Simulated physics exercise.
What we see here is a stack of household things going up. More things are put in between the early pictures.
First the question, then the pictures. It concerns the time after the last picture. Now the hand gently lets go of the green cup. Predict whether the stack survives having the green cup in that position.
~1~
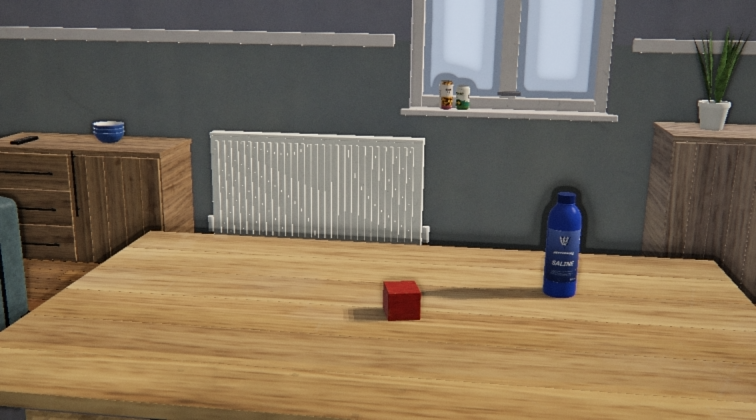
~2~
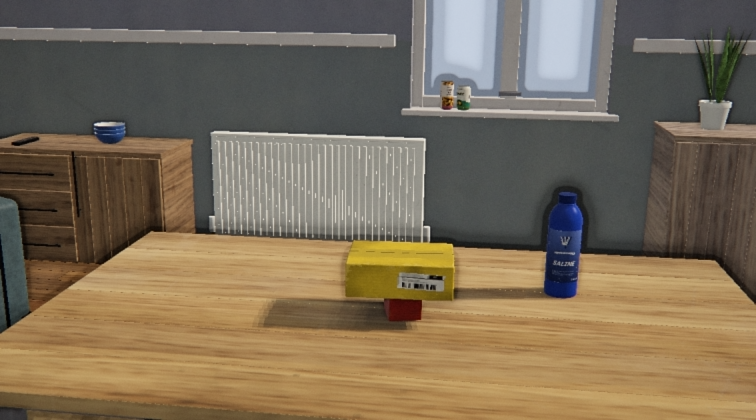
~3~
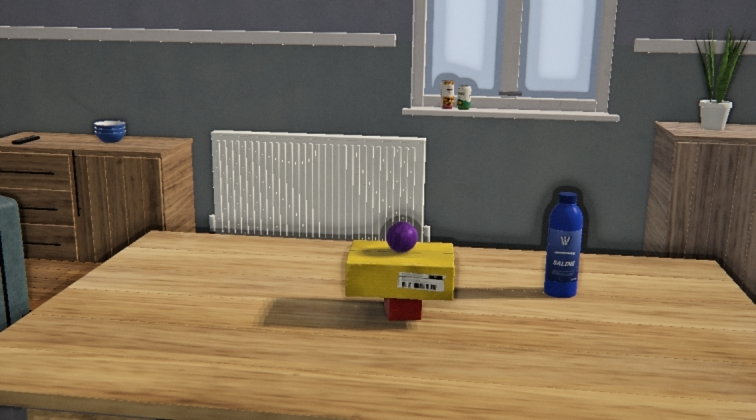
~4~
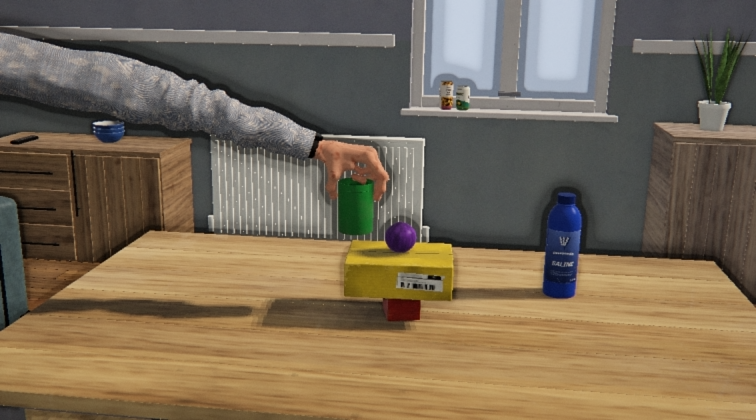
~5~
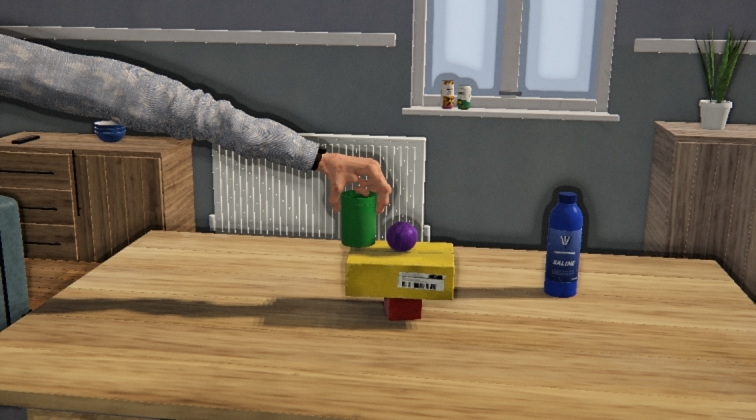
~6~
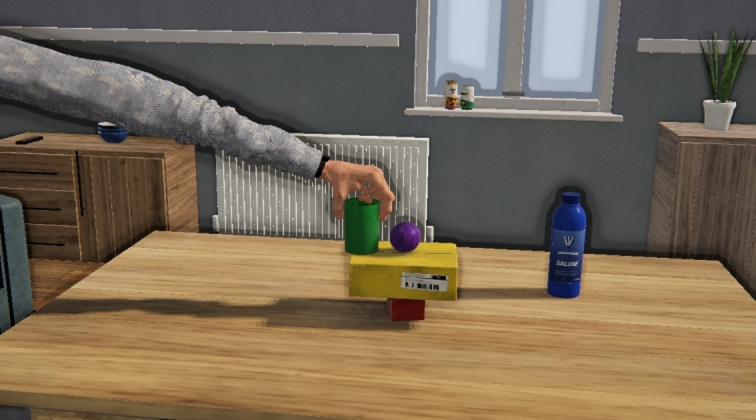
Steady.
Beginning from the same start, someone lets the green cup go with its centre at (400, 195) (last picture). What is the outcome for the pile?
Well, it topples after that.
Then, 0.20 s after the last picture, nothing has stirred.
Then, 0.50 s after the last picture, green cup resting near (361, 227).
At rest, all 5 in place. Seen from the same camera at the end, green cup near (361, 226). The pile stays up.
